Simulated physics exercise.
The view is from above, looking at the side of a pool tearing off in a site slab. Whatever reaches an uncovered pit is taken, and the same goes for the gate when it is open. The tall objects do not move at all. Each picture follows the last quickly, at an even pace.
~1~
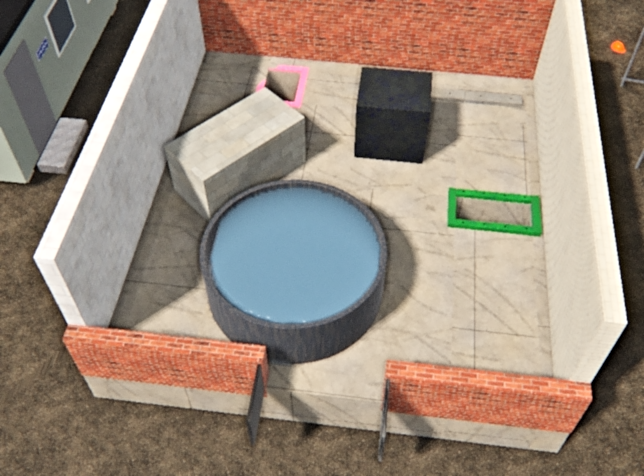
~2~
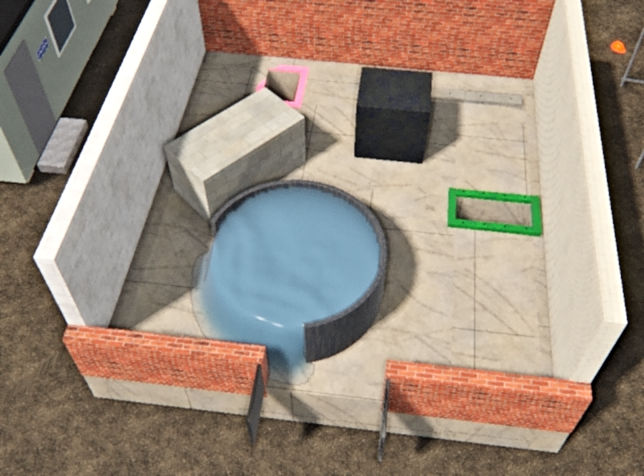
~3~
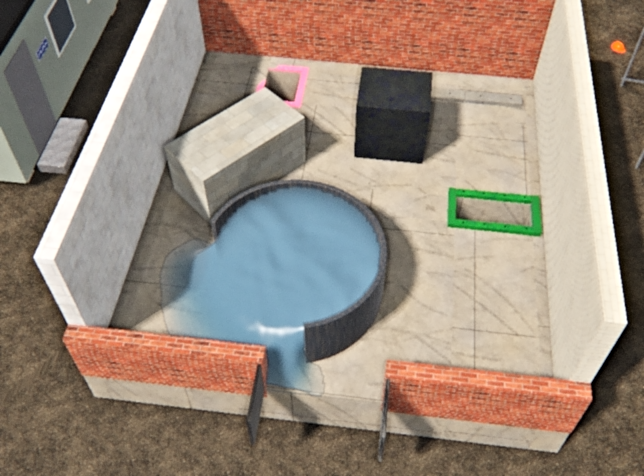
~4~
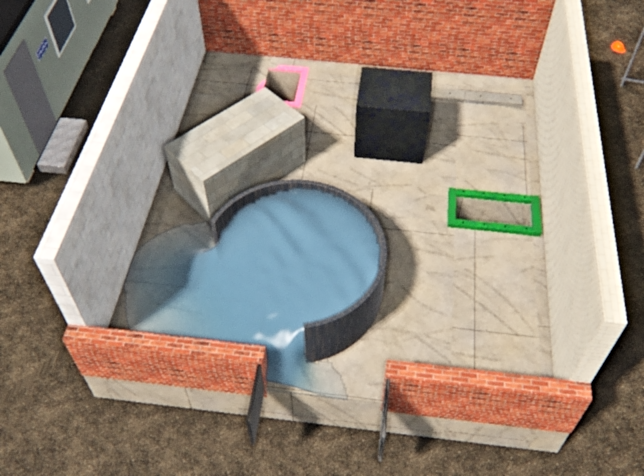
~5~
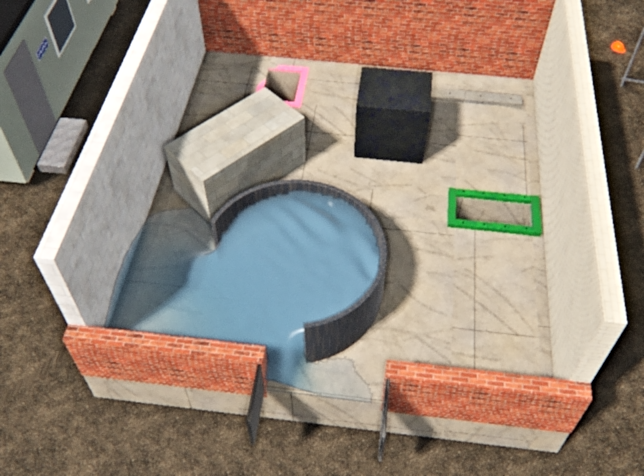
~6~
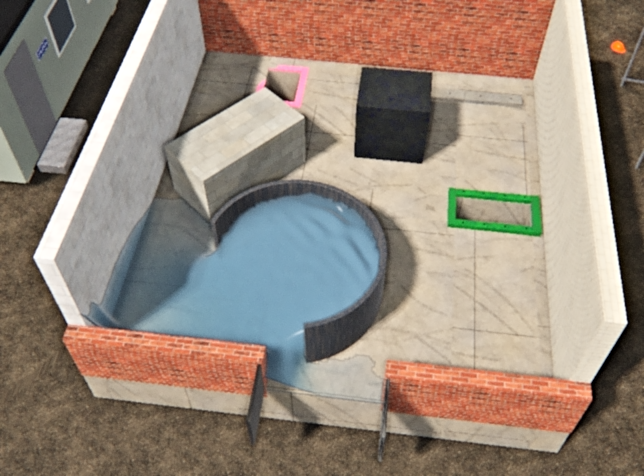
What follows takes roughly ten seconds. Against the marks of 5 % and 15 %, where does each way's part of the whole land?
My prediction: The gate carries off upward of fifteen per cent. The pink pit carries off five to fifteen per cent. The green pit carries off beneath five per cent.
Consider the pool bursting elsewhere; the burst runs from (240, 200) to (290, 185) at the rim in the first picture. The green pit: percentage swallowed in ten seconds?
Roughly 6 per cent goes to the green pit.
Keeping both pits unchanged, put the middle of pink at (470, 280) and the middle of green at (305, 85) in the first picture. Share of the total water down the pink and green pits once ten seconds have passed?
Roughly: Pink pit 0 %, green pit 4 %.
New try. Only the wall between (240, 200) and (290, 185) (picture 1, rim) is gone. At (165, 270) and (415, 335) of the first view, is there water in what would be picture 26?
Going one by one: Sodden and then puddle-free.
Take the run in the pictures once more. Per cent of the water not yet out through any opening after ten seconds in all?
I'd say roughly 58 percent.
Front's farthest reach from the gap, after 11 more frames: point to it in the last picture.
About (197, 79).
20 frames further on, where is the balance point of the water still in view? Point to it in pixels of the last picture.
(239, 254).
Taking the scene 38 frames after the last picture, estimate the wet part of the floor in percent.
Some 65 per cent.
A moment on, water covers 15 % of the floor; the gate 9 %, the pink pit 0 %, the green pit 0 %.
Next, water covers 25 % of the floor; the gate 13 %, the pink pit 0 %, the green pit 0 %.
Then, water covers 45 % of the floor; the gate 17 %, the pink pit 2 %, the green pit 0 %.
Later, water covers 65 % of the floor; the gate 25 %, the pink pit 7 %, the green pit 0 %.
In the end, water covers 80 % of the floor; the gate 32 %, the pink pit 11 %, the green pit 0 %.
